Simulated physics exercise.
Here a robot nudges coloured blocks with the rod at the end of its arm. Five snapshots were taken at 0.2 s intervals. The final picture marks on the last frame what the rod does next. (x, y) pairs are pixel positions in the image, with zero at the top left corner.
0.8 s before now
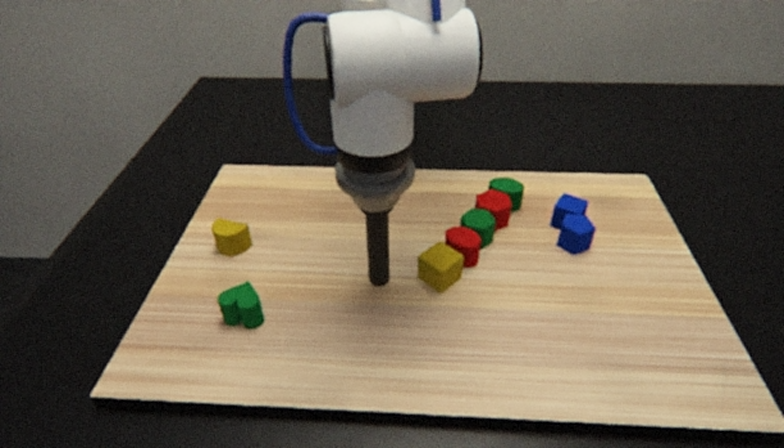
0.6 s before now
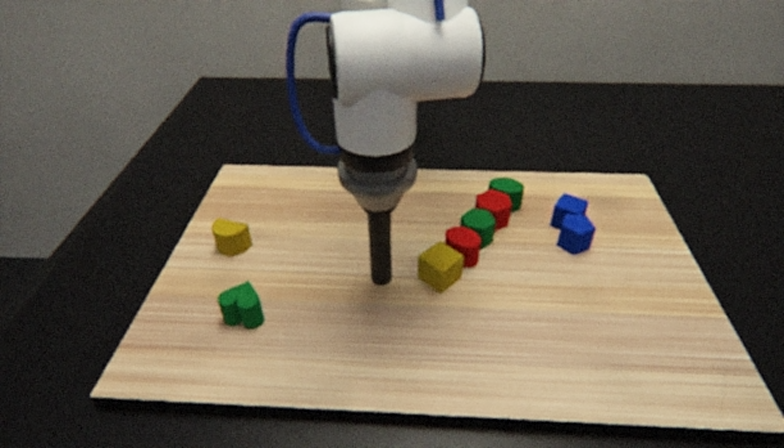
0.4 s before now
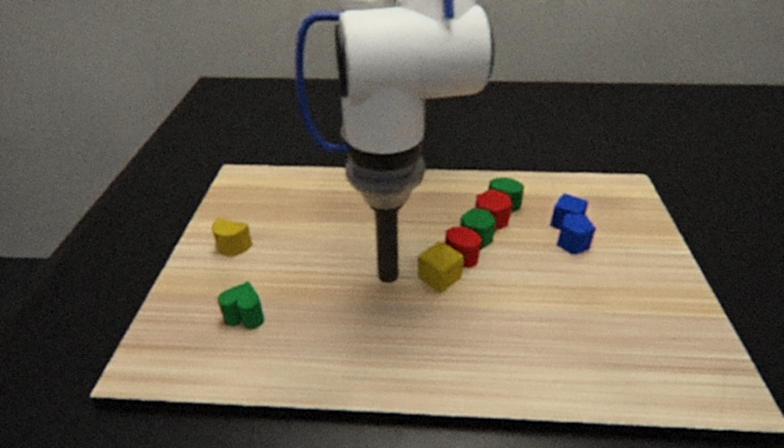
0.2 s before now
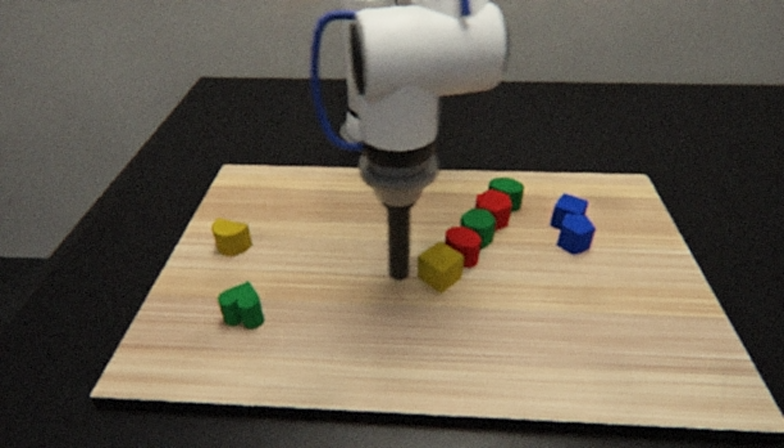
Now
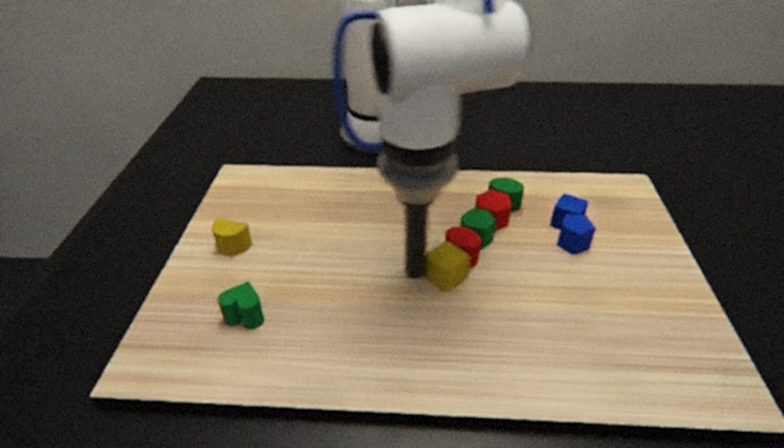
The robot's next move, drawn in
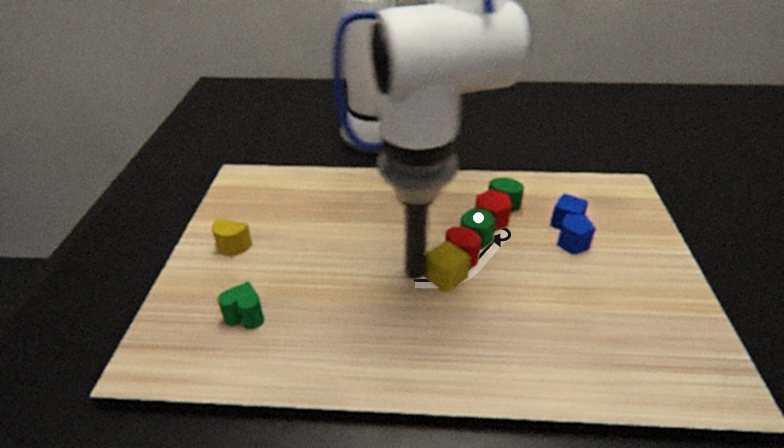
A robot arm with a dark rod at its end moves slowly right across a wooden board toward a yellow block at the near end of a diagonal row of red and green blocks. The rod then reaches the yellow block and nudges it slightly right, while the other blocks stay still.
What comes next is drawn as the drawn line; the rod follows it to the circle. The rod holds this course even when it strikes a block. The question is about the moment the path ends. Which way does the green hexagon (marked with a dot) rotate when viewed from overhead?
The sense of turning is anti-clockwise.
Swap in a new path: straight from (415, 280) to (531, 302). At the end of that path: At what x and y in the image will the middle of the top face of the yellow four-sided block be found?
(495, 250)
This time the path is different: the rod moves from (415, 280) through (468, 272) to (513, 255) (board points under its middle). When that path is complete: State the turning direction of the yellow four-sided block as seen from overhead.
It goes round the way clock hands do.
Drawn move, from (415, 280) via (456, 276) and (481, 255), ending at (500, 234); the dot is on the green hexagon.
The first path, step by step. One third of the way, rod (458, 268); yellow four-sided block (489, 257), turned 35° clockwise; red elliptical block (481, 233), turned 50° anticlockwise; green hexagon (483, 214); red hexagon (496, 197); green elliptical block (508, 182).
Two thirds of the way, rod (483, 247); yellow four-sided block (500, 255), turned 70° clockwise; red elliptical block (501, 222), turned 25° anticlockwise; green hexagon (490, 203), turned 50° anticlockwise; red hexagon (495, 184), turned 15° clockwise; green elliptical block (514, 174), turned 15° clockwise.
At the end, rod (501, 226); yellow four-sided block (500, 255), turned 70° clockwise; red elliptical block (526, 211), turned 25° clockwise; green hexagon (496, 197), turned 110° anticlockwise; red hexagon (490, 178), turned 35° clockwise; green elliptical block (515, 172), turned 25° clockwise.
